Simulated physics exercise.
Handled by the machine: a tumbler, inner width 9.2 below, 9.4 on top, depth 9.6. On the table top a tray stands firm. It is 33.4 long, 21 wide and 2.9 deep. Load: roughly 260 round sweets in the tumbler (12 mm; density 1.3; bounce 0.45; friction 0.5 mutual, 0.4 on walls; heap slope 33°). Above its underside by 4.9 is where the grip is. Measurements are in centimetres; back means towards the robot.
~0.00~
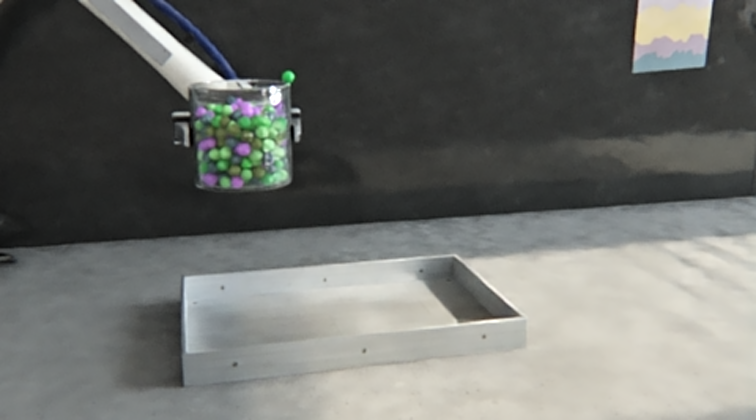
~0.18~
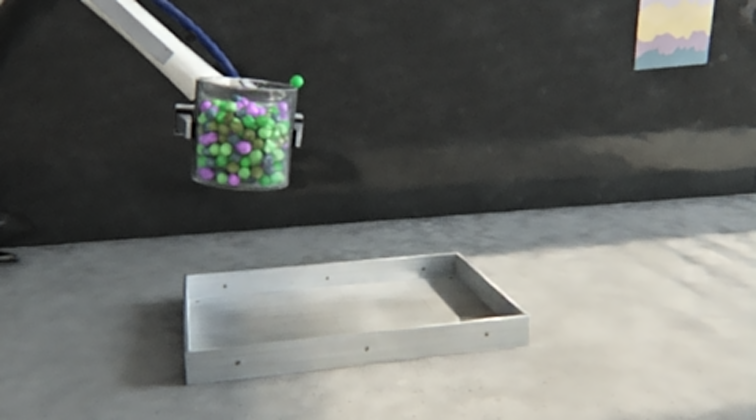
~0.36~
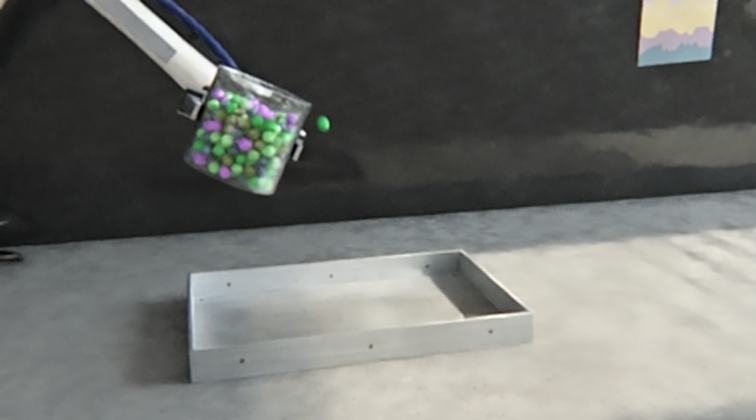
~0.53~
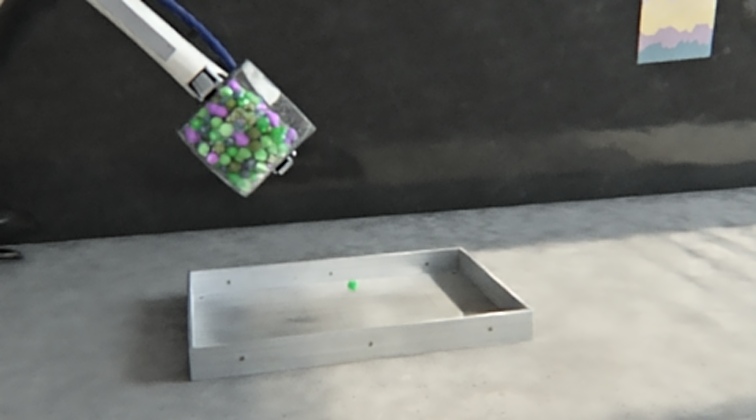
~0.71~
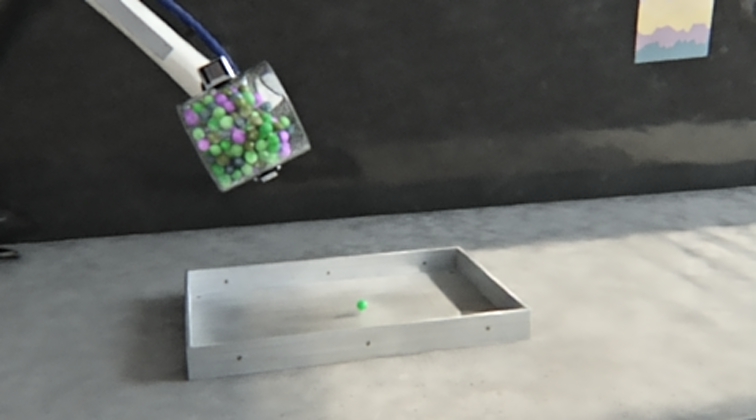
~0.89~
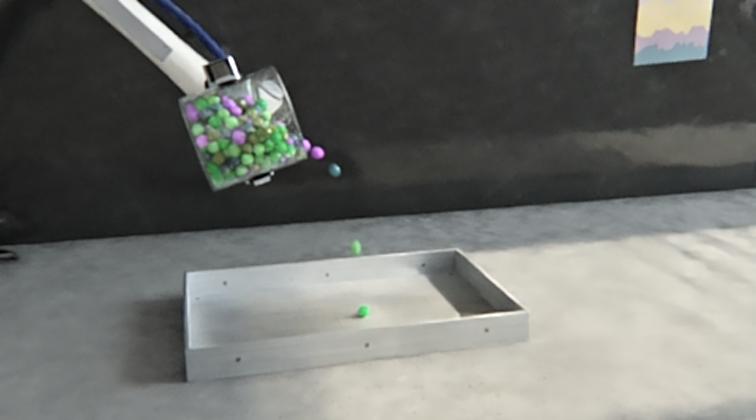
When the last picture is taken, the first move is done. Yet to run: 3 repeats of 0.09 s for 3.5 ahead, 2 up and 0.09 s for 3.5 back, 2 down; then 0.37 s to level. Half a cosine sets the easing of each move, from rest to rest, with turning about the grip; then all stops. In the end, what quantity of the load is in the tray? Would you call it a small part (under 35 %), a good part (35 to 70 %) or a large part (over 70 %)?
I'd call it a large part.
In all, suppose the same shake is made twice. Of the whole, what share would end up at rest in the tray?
Then roughly 70 percent.
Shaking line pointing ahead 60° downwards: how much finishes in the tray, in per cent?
About 25 per cent.
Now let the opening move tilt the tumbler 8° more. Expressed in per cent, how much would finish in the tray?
Then something close to 90 in a hundred.
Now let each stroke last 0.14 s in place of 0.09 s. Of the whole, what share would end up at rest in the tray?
It would be some 55 %.
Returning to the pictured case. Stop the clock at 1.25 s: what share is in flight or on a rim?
I'd put it near 12 per cent.
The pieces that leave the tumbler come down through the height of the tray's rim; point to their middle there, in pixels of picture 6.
Check roughly (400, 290) in the last picture.
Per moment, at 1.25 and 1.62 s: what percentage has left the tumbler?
Roughly 70, then 80.
After 1.25 s, tilted 73° forward, highest piece 22 above the table; 152 in the tray, 82 in the tumbler, 31 in flight or on a rim.
After 1.62 s, tilted 36° forward, highest piece 22 above the table; 211 in the tray, 47 in the tumbler, 6 on the table or floor, 1 in flight or on a rim.
After 2.00 s, level, highest piece 21 above the table; 212 in the tray, 47 in the tumbler, 6 on the table or floor.
After 3.05 s, level, highest piece 21 above the table; 212 in the tray, 47 in the tumbler, 6 on the table or floor.
In the end, 212 in the tray, 47 in the tumbler, 6 on the table or floor. That is 80 % in the tray.
